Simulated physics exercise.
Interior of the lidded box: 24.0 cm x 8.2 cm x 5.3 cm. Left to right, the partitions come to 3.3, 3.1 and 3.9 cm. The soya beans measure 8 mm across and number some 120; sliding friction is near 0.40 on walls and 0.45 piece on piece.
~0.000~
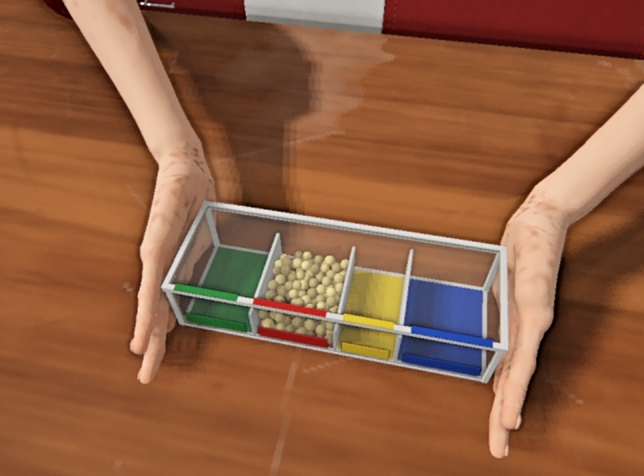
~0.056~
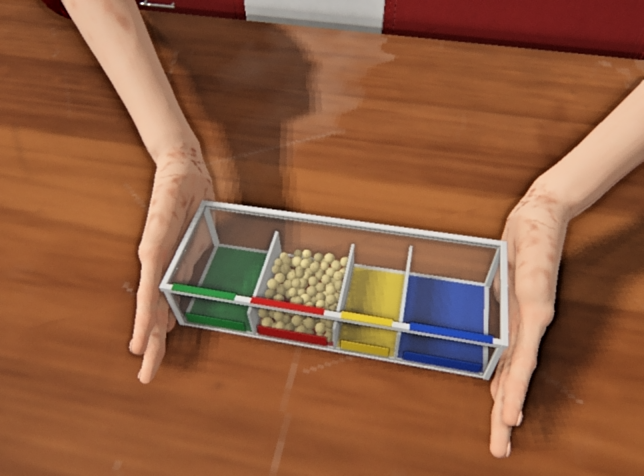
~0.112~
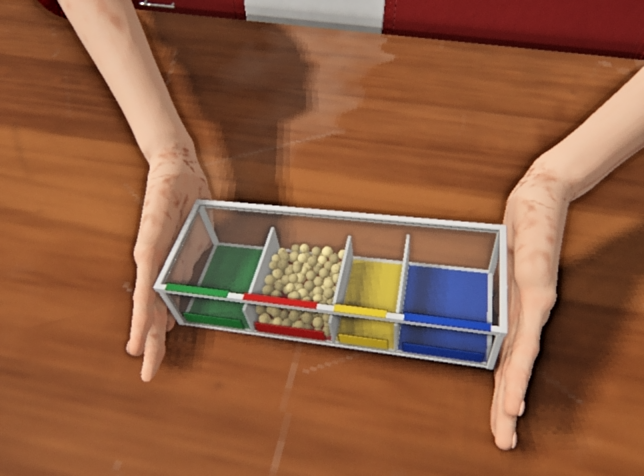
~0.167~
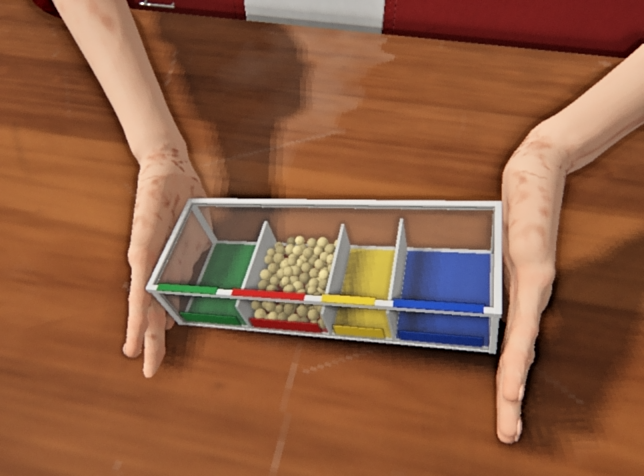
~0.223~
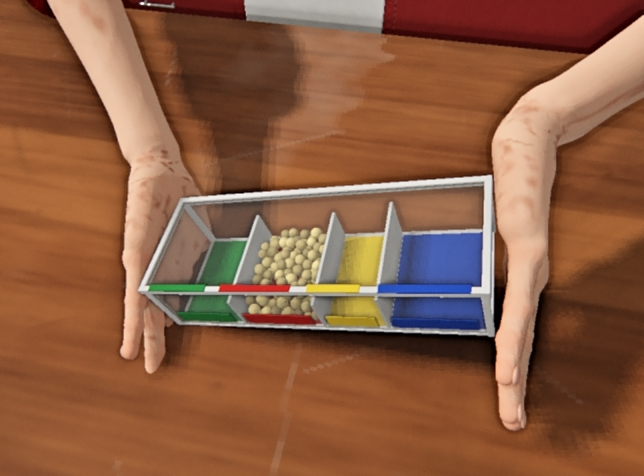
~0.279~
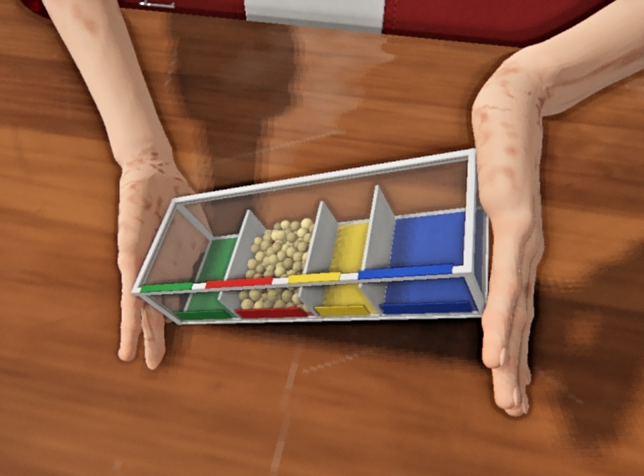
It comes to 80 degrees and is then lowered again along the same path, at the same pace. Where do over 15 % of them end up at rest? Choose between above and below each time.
Red: Above, blue: Below, green: Above, yellow: Below.
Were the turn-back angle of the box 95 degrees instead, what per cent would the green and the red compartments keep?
Result - green at 70 percent, red at 30 percent.
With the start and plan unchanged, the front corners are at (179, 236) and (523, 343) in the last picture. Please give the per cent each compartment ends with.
Red 80 %, blue 10 %, green 0 %, yellow 10 %.
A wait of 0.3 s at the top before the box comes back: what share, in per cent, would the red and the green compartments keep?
That would leave red with 80 percent and green with 20 percent.
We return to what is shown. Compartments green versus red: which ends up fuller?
That would be the red compartment.
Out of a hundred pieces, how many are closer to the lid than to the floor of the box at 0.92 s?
Around 20 in a hundred, give or take.
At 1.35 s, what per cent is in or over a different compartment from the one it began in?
Close to 20 per cent, I reckon.
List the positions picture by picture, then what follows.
The first picture shows box tilt 0 degrees, front corners at (169, 286) and (501, 345); red 100 %.
The second picture shows box tilt 1 degrees, front corners at (167, 286) and (501, 341).
The third picture shows box tilt 6 degrees, front corners at (161, 286) and (500, 329), lowest corner left front.
The fourth picture shows box tilt 12 degrees, front corners at (154, 287) and (494, 310), lowest corner left front.
The fifth picture shows box tilt 18 degrees, front corners at (146, 288) and (483, 289), lowest corner left front.
The sixth picture shows box tilt 24 degrees, front corners at (139, 289) and (465, 268), lowest corner left front; red 100 %. Its pace works out near 110 degrees a second.
Then, at 0.92 s, tilt 78 degrees; red 90 %, green 10 %.
Then, at 1.35 s, tilt 32 degrees; red 80 %, green 20 %.
After 1.85 s, tilt 0 degrees; red 80 %, green 20 %.
At rest (2.3 s), red 80 %, blue 0 %, green 20 %, yellow 0 %.
